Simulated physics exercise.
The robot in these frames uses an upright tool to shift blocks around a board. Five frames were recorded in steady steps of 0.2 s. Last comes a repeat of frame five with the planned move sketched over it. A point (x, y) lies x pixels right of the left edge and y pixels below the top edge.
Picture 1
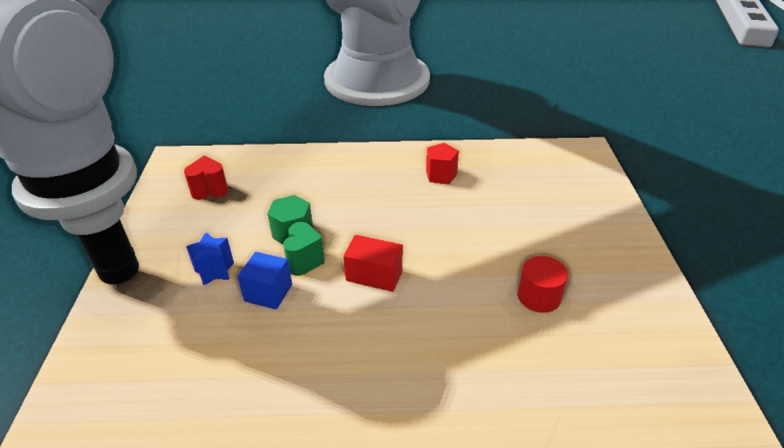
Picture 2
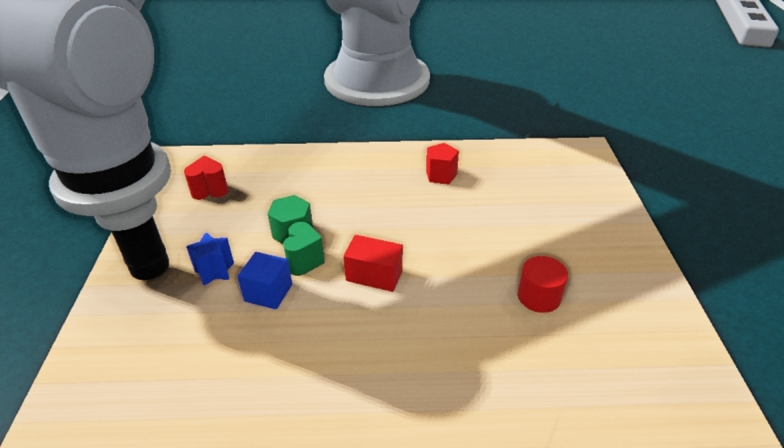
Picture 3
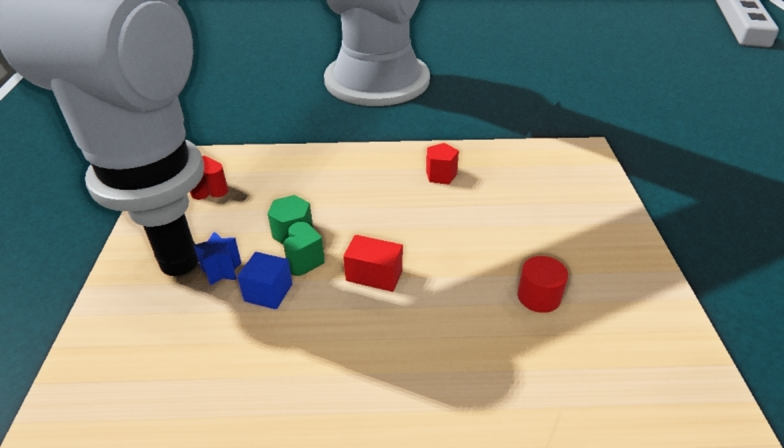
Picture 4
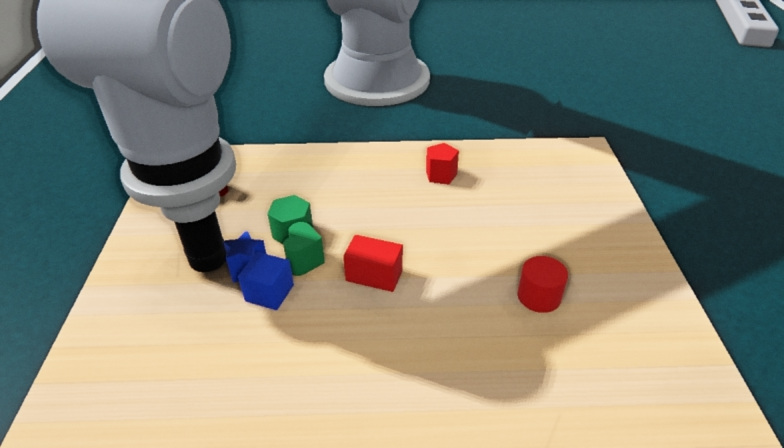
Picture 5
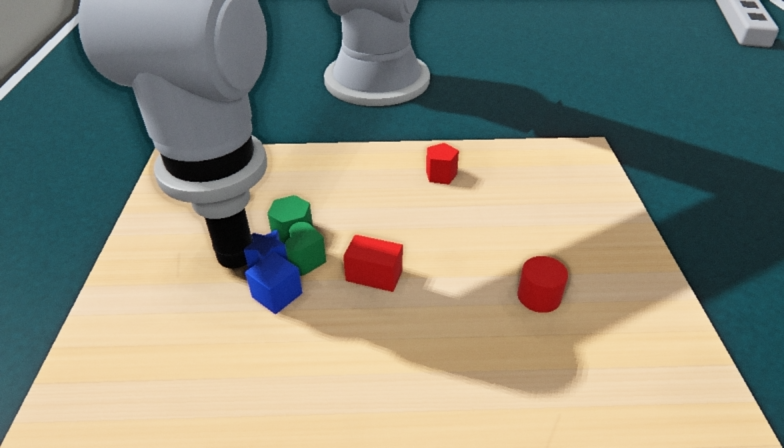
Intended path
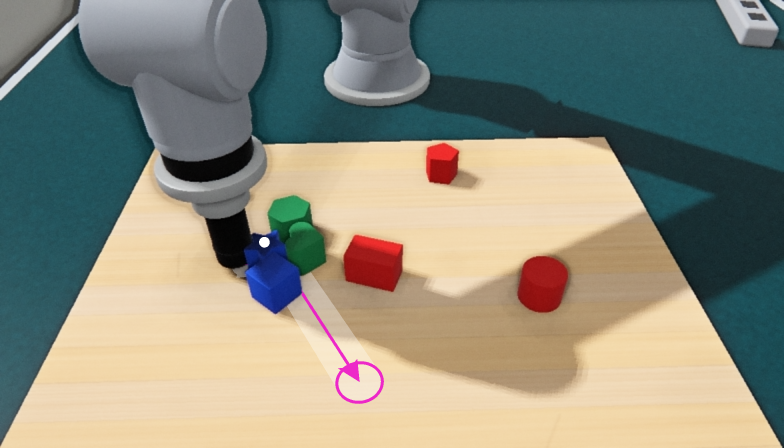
A robot arm moving its black upright tool rightward across a wooden board, pushing a blue star against a blue block.
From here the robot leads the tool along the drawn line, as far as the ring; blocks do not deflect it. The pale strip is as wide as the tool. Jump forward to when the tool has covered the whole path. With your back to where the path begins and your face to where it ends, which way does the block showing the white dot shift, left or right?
The answer is left.
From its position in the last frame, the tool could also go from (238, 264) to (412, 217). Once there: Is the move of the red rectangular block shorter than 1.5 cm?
Answer: No.
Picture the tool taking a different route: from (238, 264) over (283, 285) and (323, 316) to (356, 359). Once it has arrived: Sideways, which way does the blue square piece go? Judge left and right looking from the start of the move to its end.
It slides rightward.
Path on the board, from (238, 264) through (294, 280) and (324, 327) to (360, 382); the dot is on the blue star.
On the path given first. One third of the way, tool at (293, 273); blue star at (328, 254), turned 20° anticlockwise; blue square piece at (288, 284), turned 55° clockwise; green heart at (339, 233), turned 60° anticlockwise; red rectangular block at (380, 249).
Two thirds of the way, tool at (323, 319); blue star at (340, 259), turned 55° anticlockwise; blue square piece at (295, 332), turned 90° clockwise; green heart at (339, 233), turned 65° anticlockwise; red rectangular block at (387, 248), turned 15° clockwise.
At the end, tool at (359, 374); blue star at (340, 259), turned 55° anticlockwise; blue square piece at (293, 340), turned 105° clockwise; green six-sided block in place; green heart at (339, 233), turned 65° anticlockwise; red rectangular block at (387, 248), turned 15° clockwise.
